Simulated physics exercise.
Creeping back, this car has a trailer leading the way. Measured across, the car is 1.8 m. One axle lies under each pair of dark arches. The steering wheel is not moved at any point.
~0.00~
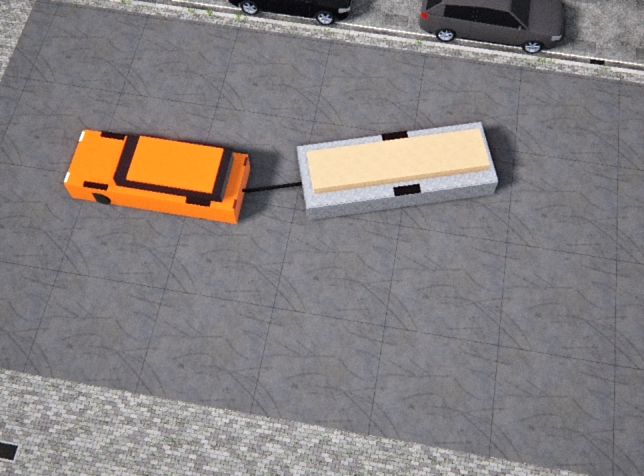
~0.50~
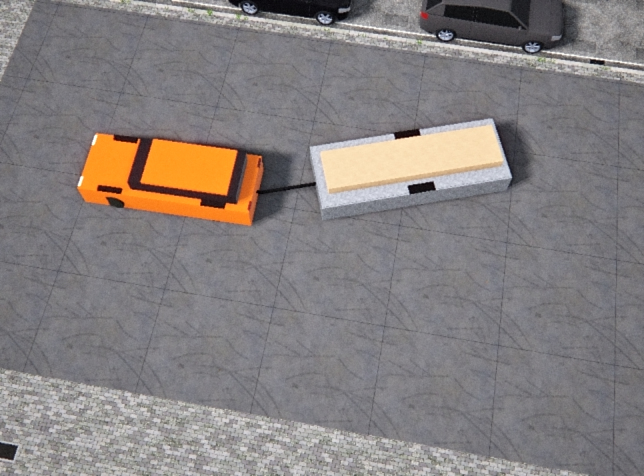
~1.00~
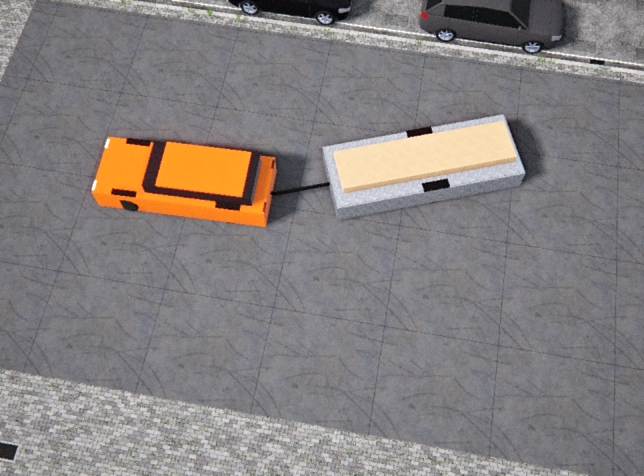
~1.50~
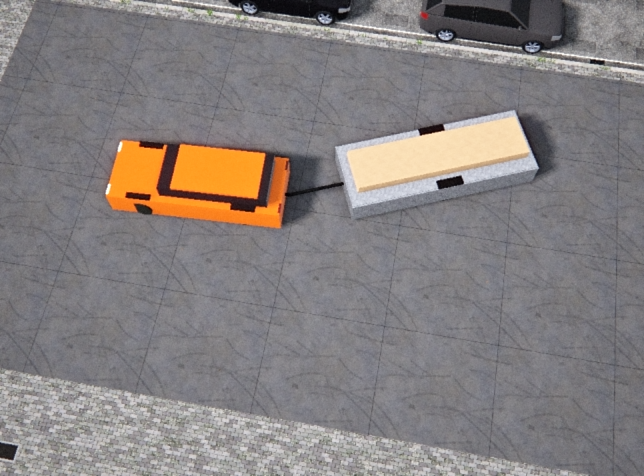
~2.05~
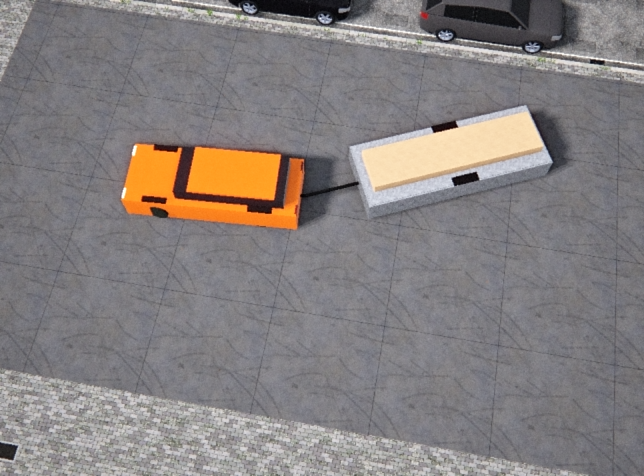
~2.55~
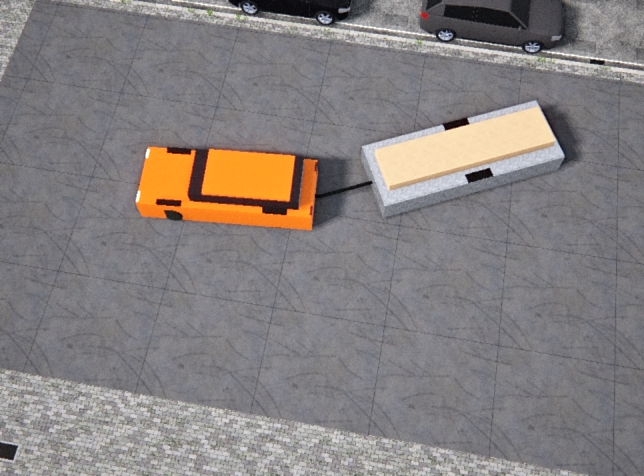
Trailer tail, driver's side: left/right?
Right.
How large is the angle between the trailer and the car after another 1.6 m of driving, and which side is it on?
The trailer sits folded about 25° to the car's right.
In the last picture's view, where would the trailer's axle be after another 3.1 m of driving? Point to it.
Near (554, 114).
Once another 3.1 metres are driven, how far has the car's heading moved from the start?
Roughly 12° from where it started.
Then, 4.5 s in, the tail is 26° to the car's right, the car has turned 9° and the trailer's axle is at (514, 134) of the last picture.
Then, 6.4 s in, the tail is 31° to the car's right, the car has turned 12° and the trailer's axle is at (554, 114) of the last picture.
Then, 8.4 s in, the tail is 38° to the car's right, the car has turned 16° and the trailer's axle is at (586, 91) of the last picture.
Then, 10.4 s in, the tail is 47° to the car's right, the car has turned 20° and the trailer's axle is at (607, 65) of the last picture.
Then, 12.4 s in, the tail is 60° to the car's right, the car has turned 24° and the trailer's axle is at (617, 41) of the last picture; it has jack-knifed.
